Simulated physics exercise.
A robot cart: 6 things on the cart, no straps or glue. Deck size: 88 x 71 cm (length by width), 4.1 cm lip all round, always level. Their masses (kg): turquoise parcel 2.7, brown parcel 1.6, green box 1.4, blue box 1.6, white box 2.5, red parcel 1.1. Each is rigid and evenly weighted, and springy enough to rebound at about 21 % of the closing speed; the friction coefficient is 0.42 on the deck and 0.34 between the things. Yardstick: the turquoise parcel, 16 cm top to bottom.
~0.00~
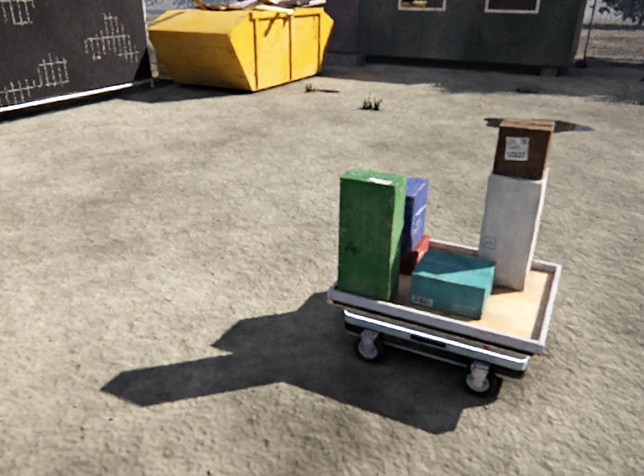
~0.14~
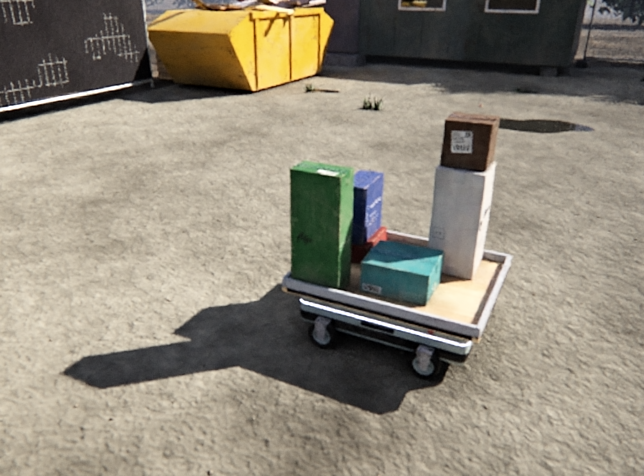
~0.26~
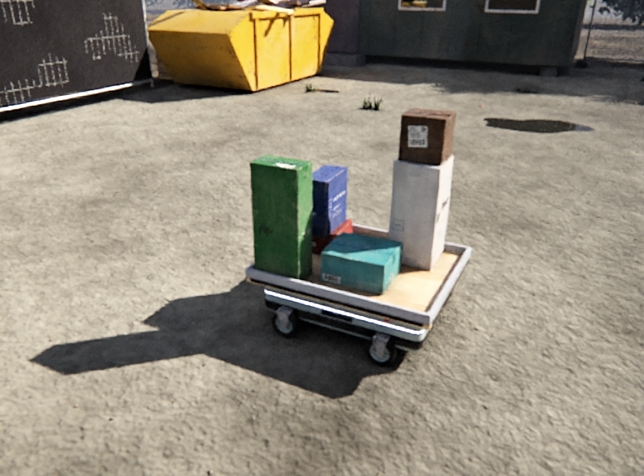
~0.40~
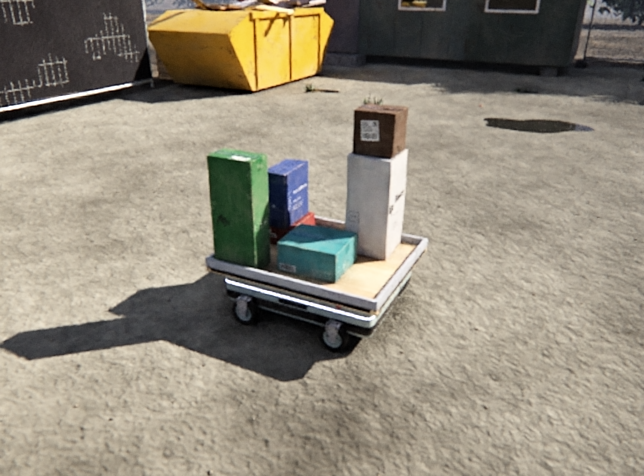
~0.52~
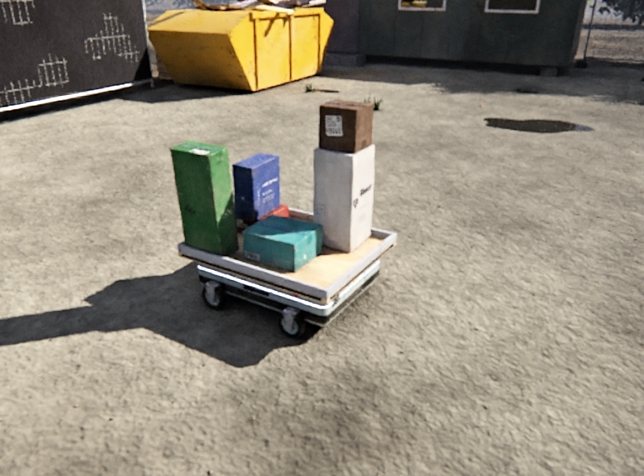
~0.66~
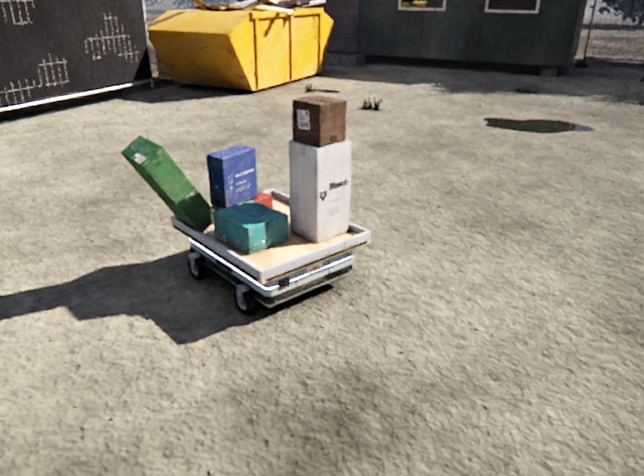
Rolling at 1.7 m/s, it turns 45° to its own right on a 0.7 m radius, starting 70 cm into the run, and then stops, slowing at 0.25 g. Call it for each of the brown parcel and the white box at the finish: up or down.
Brown parcel up, white box up.
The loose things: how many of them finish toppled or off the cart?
2.
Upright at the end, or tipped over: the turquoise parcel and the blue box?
Here's how it ends: The turquoise parcel never goes down, and the blue box comes down.
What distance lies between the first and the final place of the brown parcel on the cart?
It ends about 2 centimetres from where it started.
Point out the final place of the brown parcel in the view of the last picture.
It finishes at roughly (272, 91).
After 0.76 s, cart 129 cm along, turned 36°; brown parcel moved 2 cm near (307, 116); blue box 10° off upright; red parcel moved 15 cm.
After 1.06 s, cart 178 cm along, turned 45°; brown parcel moved 2 cm near (286, 101); blue box 40° off upright; red parcel moved 15 cm.
After 1.36 s, cart 207 cm along, turned 45°; blue box now off the cart; brown parcel moved 2 cm near (275, 93); red parcel moved 15 cm.
After 1.86 s, cart 214 cm along, turned 45°, stopped; brown parcel moved 2 cm near (272, 91); red parcel moved 15 cm; turquoise parcel moved 8 cm.
In the end (2.4 s), off the cart and tipped over, green box and blue box; not toppled but over 10 cm from the start, red parcel; the other 3 under 10 cm from the start. In the last view, brown parcel near (272, 91), white box near (275, 146).
